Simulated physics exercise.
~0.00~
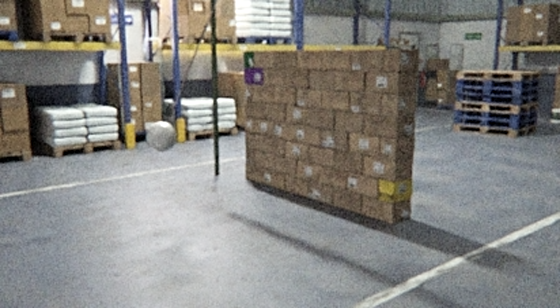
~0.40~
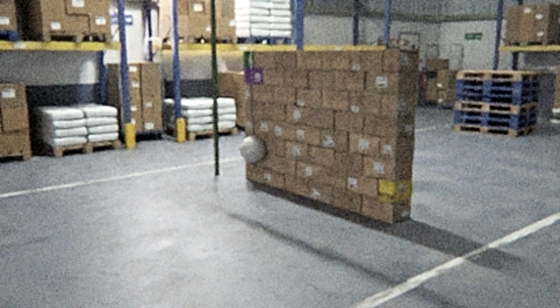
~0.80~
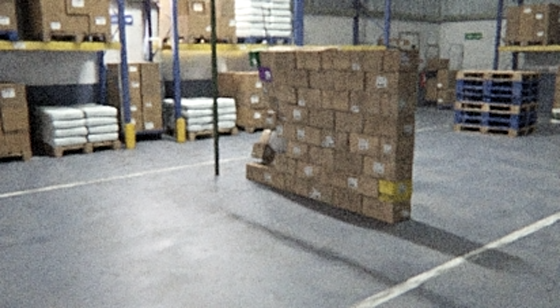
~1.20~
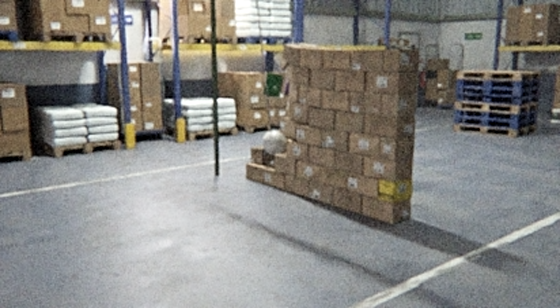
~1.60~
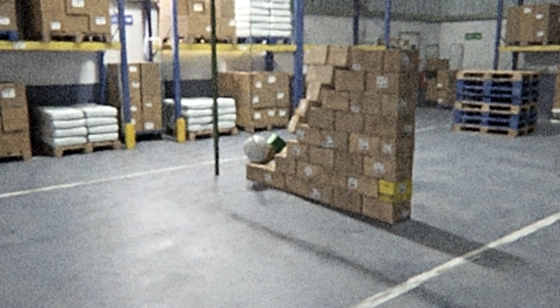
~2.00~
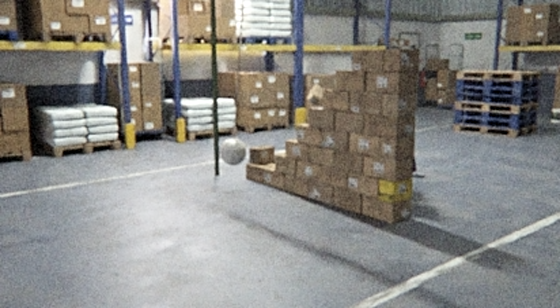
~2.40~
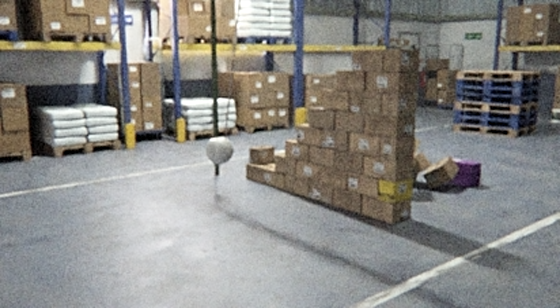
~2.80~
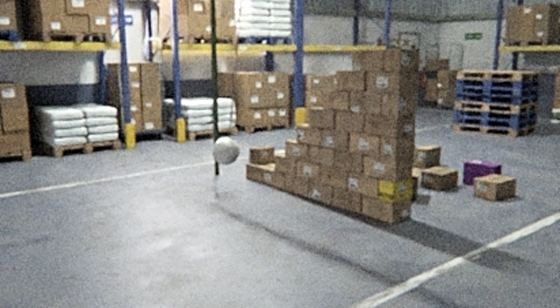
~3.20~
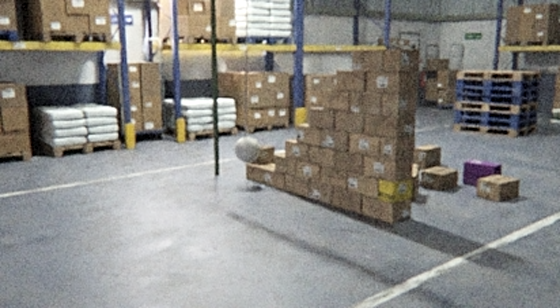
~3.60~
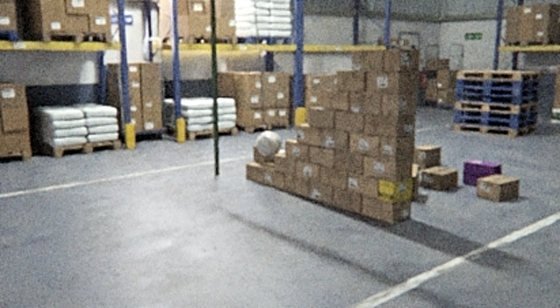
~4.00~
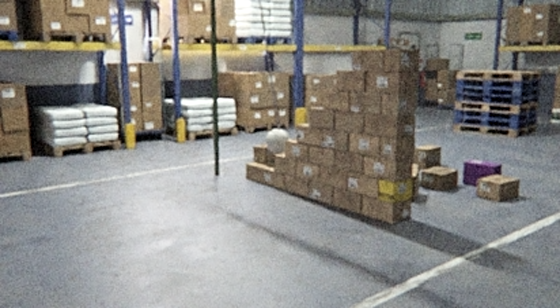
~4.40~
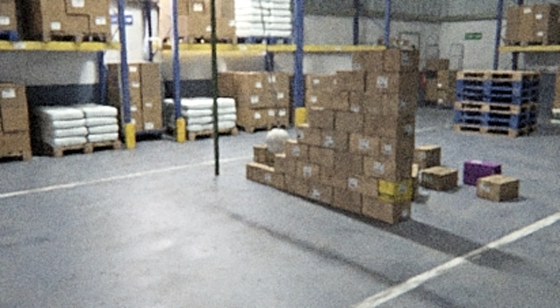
A wall of cardboard boxes stood in a warehouse until a hanging gray ball swung into its left end, knocking many down, the purple one landing on the floor to the right, and the ball swung back, then came to rest against the stepped remains.
